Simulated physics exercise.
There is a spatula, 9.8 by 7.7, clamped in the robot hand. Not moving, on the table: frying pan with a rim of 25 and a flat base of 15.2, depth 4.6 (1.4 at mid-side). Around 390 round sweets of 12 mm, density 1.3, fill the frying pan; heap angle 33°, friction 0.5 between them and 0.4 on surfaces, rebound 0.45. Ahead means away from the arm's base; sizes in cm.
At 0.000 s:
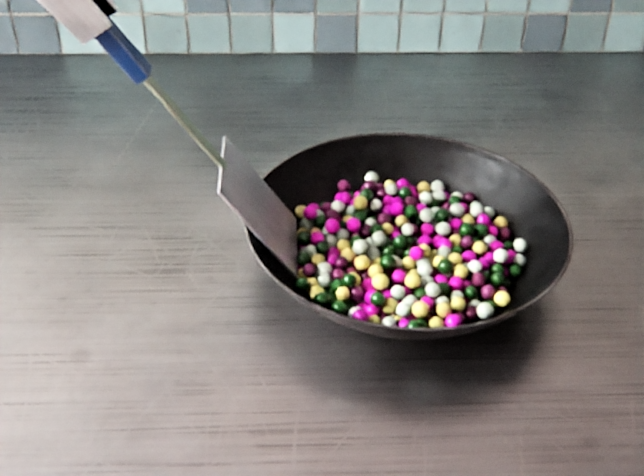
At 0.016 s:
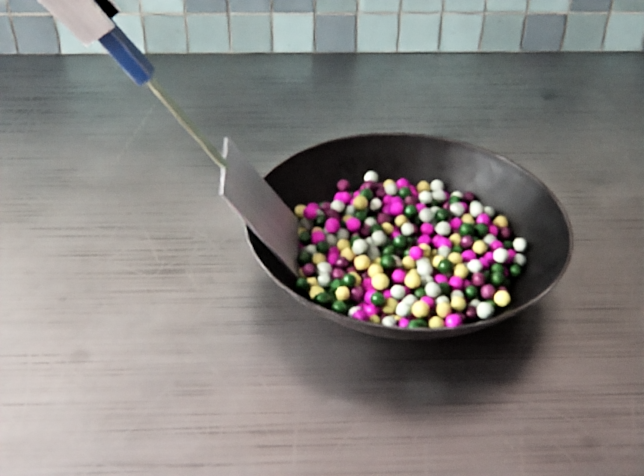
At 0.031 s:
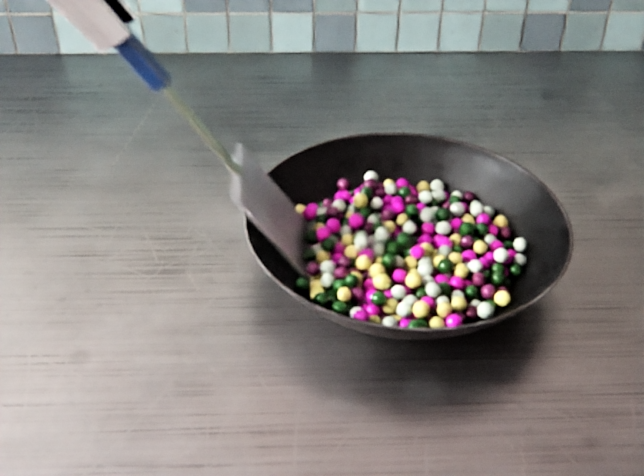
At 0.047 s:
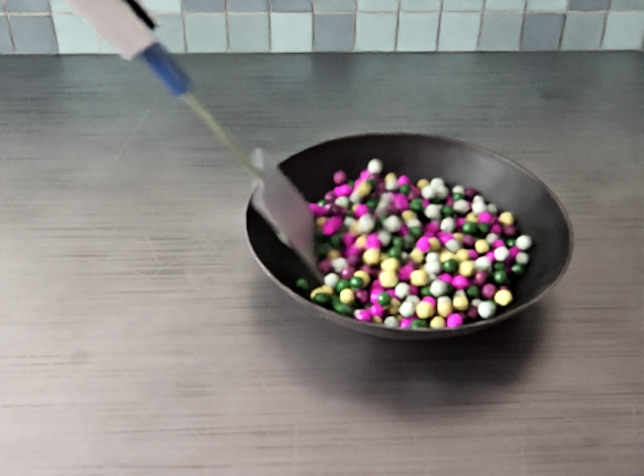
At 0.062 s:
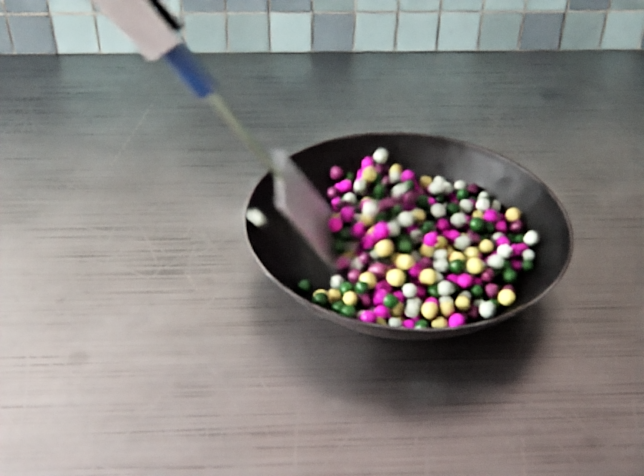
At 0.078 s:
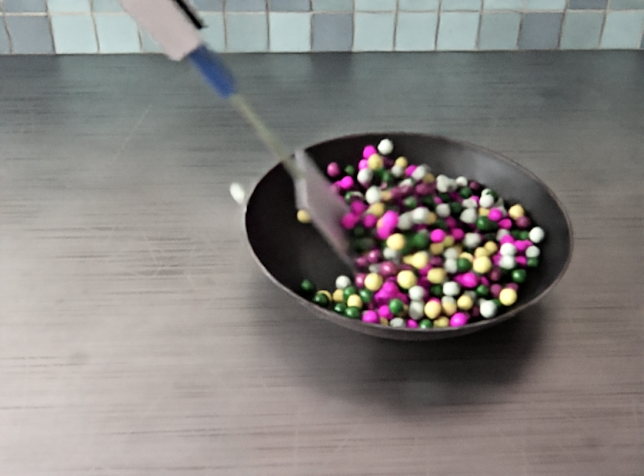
A grey, streaked tabletop backed by blue-grey tiles is seen from above at a slant by a still camera. A black frying pan at centre-right holds a heap of magenta, purple, green, yellow and white sweets, with a blue-handled spatula gripped by a robot hand at its left. The spatula, barely moving at first, pushes rightward through the sweets, shifting the heap, while one white sweet moves left past the rim.
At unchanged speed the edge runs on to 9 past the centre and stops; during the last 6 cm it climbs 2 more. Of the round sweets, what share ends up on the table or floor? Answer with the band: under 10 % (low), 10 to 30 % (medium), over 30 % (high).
High, over 30 %.
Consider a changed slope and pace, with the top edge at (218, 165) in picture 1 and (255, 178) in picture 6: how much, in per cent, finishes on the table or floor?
Roughly 25 %.
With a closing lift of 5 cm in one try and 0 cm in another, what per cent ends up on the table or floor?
It works out to some 30 per cent for the first setting and some 40 per cent for the second.
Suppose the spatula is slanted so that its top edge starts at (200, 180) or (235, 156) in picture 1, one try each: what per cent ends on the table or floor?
First try around 40 percent, second around 40 percent.
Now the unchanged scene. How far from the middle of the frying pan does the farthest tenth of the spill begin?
That's near 55 cm.
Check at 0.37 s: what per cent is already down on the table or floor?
Roughly 15 percent.
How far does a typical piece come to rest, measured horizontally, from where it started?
5 cm.
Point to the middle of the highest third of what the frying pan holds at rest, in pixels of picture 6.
It is centred near (456, 241) in the last view.
After 0.12 s, sloping 56°, highest piece 12 above the table; 391 in the frying pan, 1 on the blade or in flight.
After 0.15 s, sloping 56°, highest piece 15 above the table; 390 in the frying pan, 2 on the blade or in flight.
After 0.37 s, sloping 56°, highest piece 16 above the table; 245 in the frying pan, 65 on the table or floor, 82 on the blade or in flight.
After 1.42 s, sloping 56°, highest piece 4 above the table; 245 in the frying pan, 147 on the table or floor.
At rest, 245 in the frying pan, 147 on the table or floor. That is 38 % on the table or floor.
